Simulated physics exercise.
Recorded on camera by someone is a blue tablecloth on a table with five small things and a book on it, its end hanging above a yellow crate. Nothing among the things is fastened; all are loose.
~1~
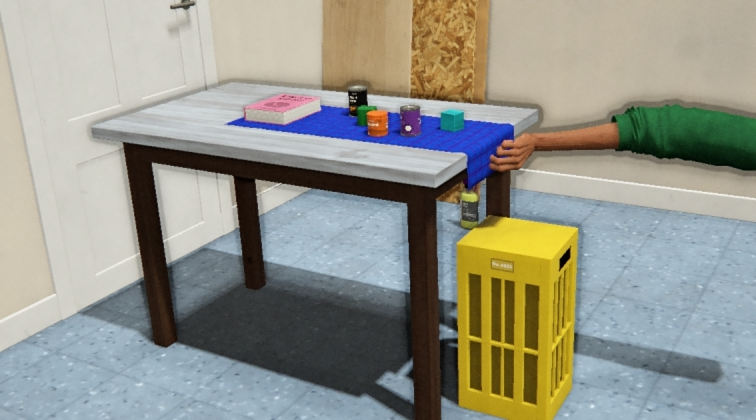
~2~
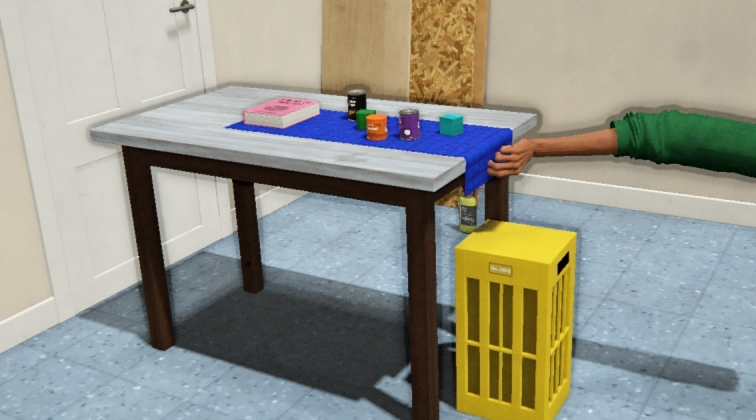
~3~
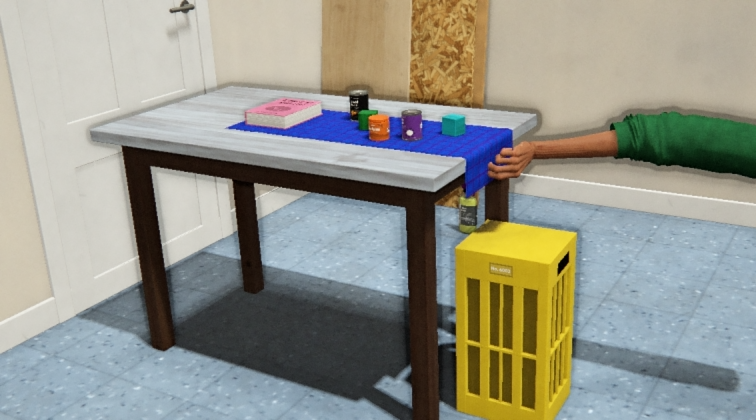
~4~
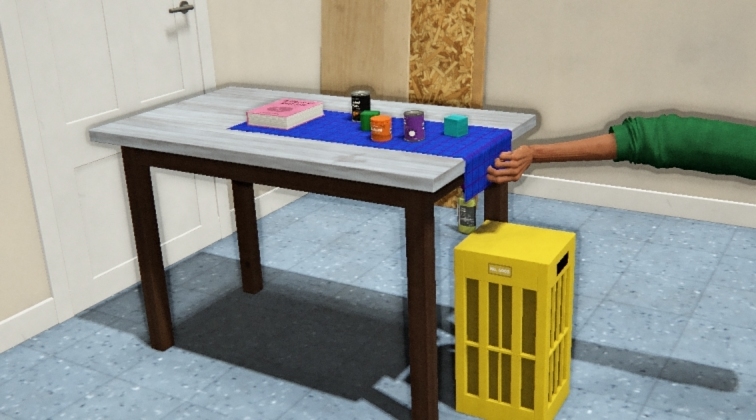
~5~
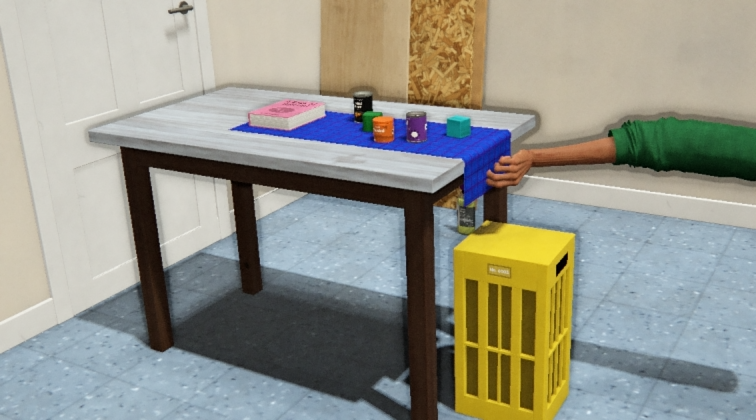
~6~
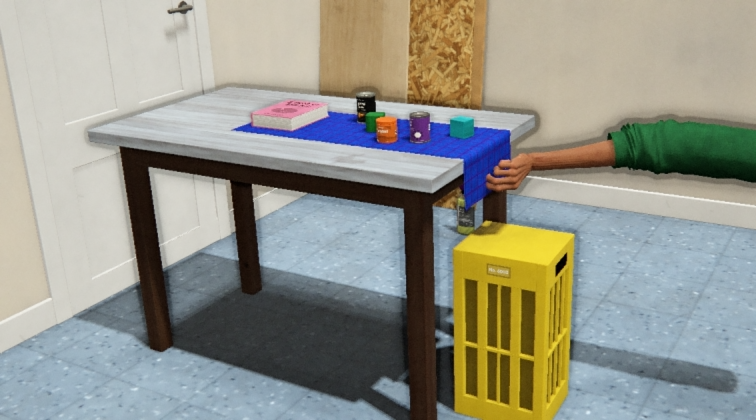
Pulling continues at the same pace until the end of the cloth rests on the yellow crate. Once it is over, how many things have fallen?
By the end, one has fallen.
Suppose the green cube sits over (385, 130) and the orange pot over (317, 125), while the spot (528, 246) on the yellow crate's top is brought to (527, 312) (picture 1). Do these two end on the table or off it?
The green cube falls, the orange pot remains up.
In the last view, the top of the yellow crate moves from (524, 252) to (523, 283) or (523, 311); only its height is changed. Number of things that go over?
Respectively 2 and 3.
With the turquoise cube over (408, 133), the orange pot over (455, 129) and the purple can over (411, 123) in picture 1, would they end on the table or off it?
Each in turn: The turquoise cube stays aloft, the orange pot goes down, the purple can stays aloft.
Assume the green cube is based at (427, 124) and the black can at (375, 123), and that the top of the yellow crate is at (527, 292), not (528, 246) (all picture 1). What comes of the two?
The green cube ends up off the top and the black can ends up still on top.
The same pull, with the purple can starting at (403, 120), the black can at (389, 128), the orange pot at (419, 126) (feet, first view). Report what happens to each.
Purple can: Safe. Black can: Safe. Orange pot: Safe.
A little later, hem on the crate; turquoise cube gone.
When it is over, hem on the crate; turquoise cube gone. The count of fallen things is one.
